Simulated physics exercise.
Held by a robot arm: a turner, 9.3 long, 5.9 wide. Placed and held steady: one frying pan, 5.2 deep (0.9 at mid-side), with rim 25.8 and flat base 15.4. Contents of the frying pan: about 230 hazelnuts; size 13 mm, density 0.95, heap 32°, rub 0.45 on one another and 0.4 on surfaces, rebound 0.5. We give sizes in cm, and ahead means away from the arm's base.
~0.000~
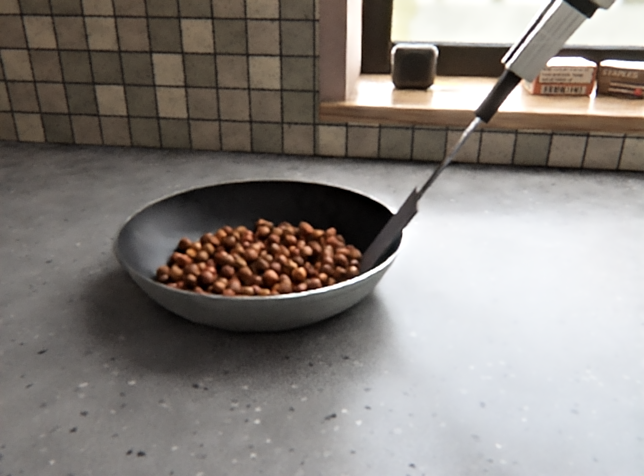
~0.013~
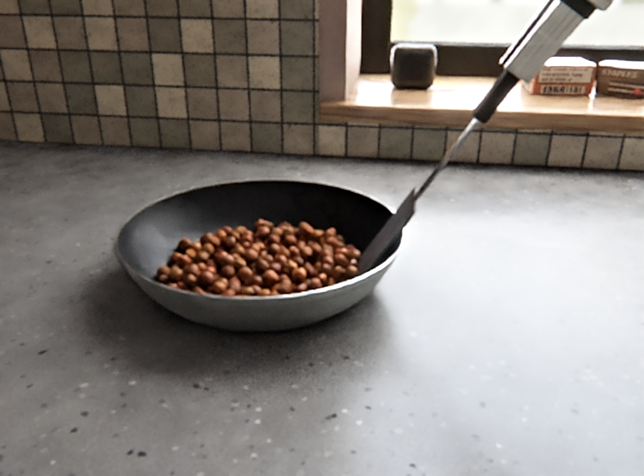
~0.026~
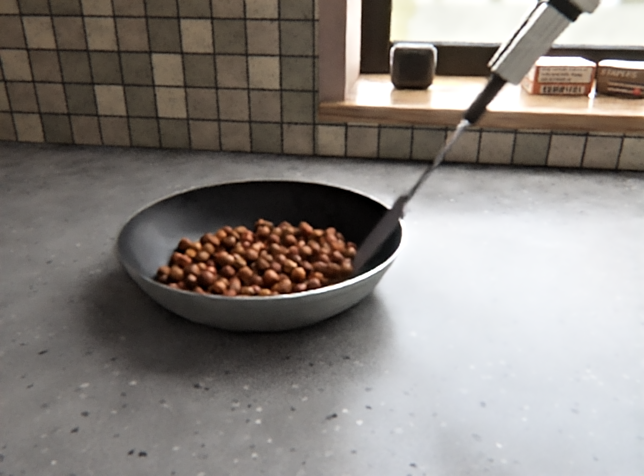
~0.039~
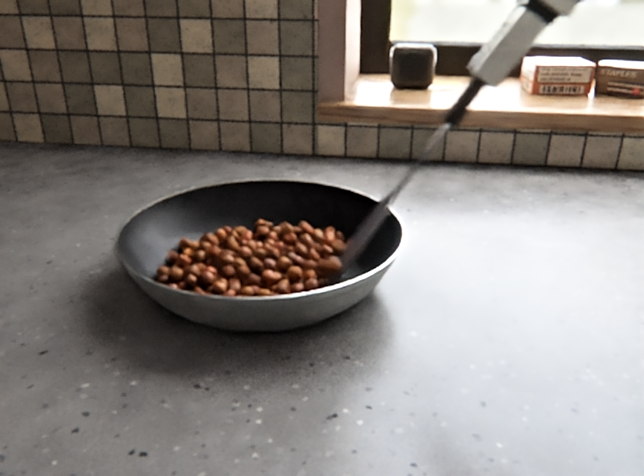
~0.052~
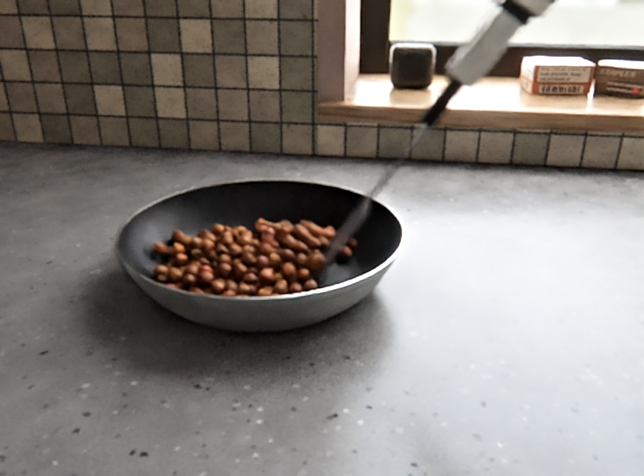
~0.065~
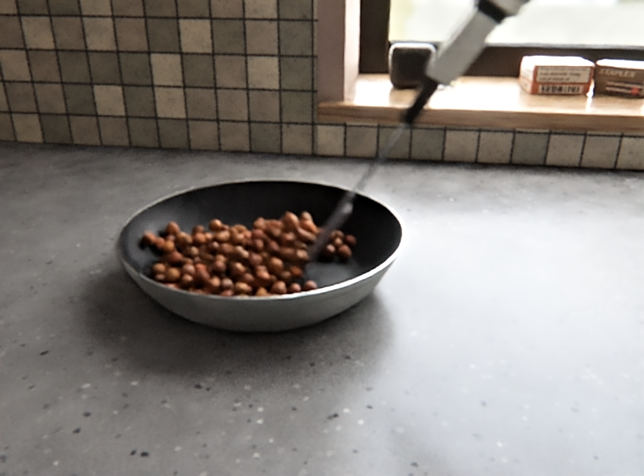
A robot arm held a dark turner at the right side of a frying pan of hazelnuts, barely moving at first, then swept it left through them, nudging the pile over while the pan stayed still.
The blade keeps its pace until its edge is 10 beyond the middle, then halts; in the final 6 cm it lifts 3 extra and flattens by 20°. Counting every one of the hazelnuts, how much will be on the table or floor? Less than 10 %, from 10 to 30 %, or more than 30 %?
From 10 to 30 %.
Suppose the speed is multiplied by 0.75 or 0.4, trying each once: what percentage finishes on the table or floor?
I'd say near 15 and then near 5 per cent.
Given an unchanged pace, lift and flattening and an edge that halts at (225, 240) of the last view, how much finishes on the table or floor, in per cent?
Around 5 percent ends on the table or floor.
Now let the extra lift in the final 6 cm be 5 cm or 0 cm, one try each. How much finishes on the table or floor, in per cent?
Roughly 20 % and then 20 %.
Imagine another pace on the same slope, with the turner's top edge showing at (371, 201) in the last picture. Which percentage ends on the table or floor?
Expect about 15 per cent there.
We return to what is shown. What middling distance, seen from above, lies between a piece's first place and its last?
It works out to roughly 2 cm.
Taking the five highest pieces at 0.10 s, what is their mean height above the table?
Around 6 cm above the table.
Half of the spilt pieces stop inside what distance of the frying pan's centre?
It's around 36 cm.
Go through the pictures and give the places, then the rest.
Turner top edge at (417, 198), sloping 58°; upper third of the load around (267, 261), from x 165 to 355, top at y 225; 230 in the frying pan, in the first picture.
Turner top edge at (416, 198), sloping 58°; upper third of the load around (267, 261), from x 165 to 355, top at y 225, in the second picture.
Turner top edge at (406, 200), sloping 58°; upper third of the load around (269, 258), from x 165 to 350, top at y 225, in the third picture.
Turner top edge at (388, 202), sloping 58°; upper third of the load around (266, 255), from x 165 to 350, top at y 225, in the fourth picture.
Turner top edge at (369, 201), sloping 58°; upper third of the load around (263, 250), from x 160 to 350, top at y 225, in the fifth picture.
Turner top edge at (350, 200), sloping 58°; upper third of the load around (257, 248), from x 150 to 350, top at y 220; 230 in the frying pan, in the sixth picture.
After 0.10 s, sloping 58°, highest piece 7 above the table; 230 in the frying pan.
After 0.13 s, sloping 53°, highest piece 9 above the table; 230 in the frying pan.
After 0.34 s, sloping 38°, highest piece 24 above the table; 181 in the frying pan, 15 on the table or floor, 34 on the blade or in flight.
After 1.39 s, sloping 38°, highest piece 5 above the table; 181 in the frying pan, 49 on the table or floor.
At rest, 181 in the frying pan, 49 on the table or floor. That is 21 % on the table or floor.
